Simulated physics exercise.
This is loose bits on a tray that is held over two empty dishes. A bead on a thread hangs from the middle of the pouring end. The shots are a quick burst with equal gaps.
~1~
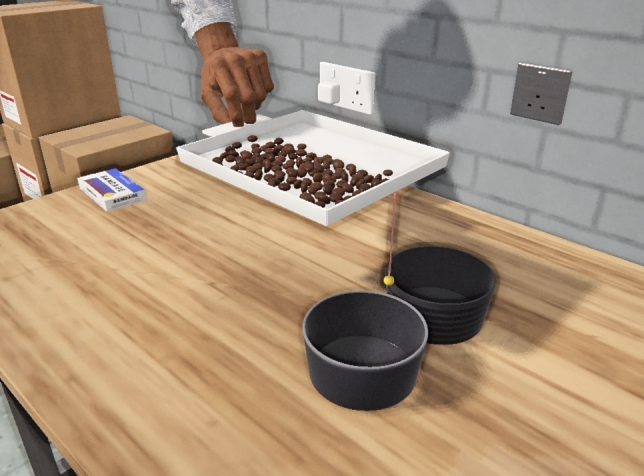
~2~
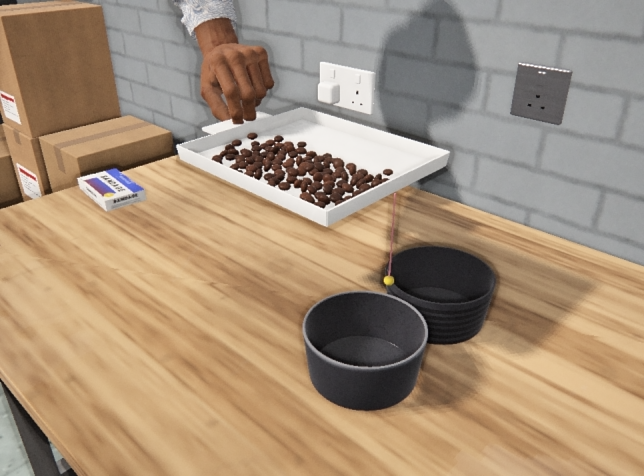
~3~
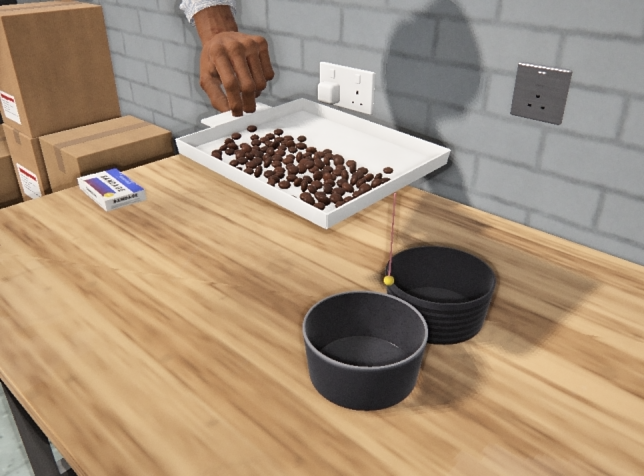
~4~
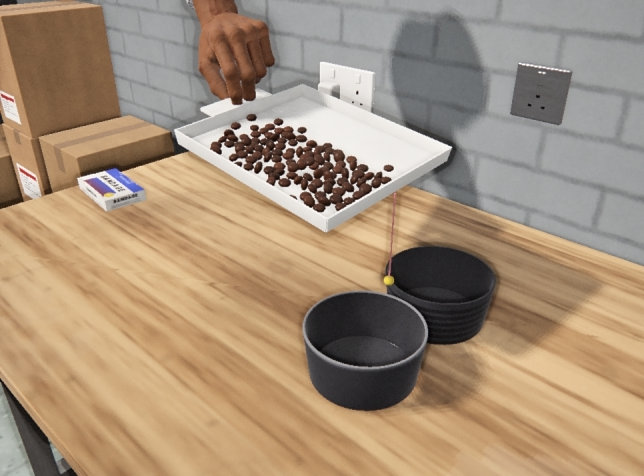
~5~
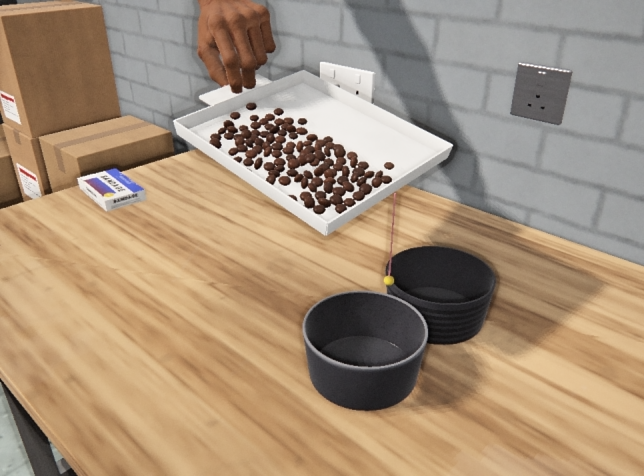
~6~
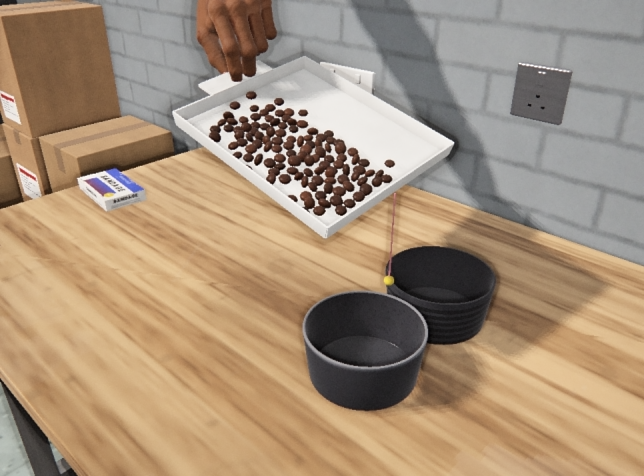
On a wooden worktop beside a grey brick wall, a hand hovers at the far end of a white tray of small brown pieces above two empty dark dishes, as the tray gradually tilts, its near left corner dipping slightly.
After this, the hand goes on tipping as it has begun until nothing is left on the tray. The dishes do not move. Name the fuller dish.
Fuller: The left-hand dish.
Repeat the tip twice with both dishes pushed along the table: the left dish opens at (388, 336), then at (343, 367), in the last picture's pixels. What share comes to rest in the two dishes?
About 80 and 70 per cent.
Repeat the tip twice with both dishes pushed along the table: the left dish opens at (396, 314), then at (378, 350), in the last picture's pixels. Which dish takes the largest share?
In turn: Left; the left dish.
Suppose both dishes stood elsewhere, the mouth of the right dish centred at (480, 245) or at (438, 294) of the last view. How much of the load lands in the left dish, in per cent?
Near 0 % and 90 %.
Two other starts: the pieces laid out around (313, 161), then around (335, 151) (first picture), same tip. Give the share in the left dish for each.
Roughly 90 per cent, and 100 per cent.
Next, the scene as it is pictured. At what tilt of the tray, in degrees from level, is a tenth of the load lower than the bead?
At about 95°.
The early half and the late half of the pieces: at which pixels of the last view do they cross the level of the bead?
At about (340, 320), then at (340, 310).
Soon after the last picture, tray tipped steeply; all on the tray.
A little later, tray tipped past a quarter turn; about a quarter on the tray; about two thirds in the left dish; a stray few outside both; about a quarter in the air.
Later still, tray tipped past a quarter turn; nearly all in the left dish; a stray few outside both.
At rest, tray tipped past a quarter turn; nearly all in the left dish; none in the right dish; a stray few outside both.
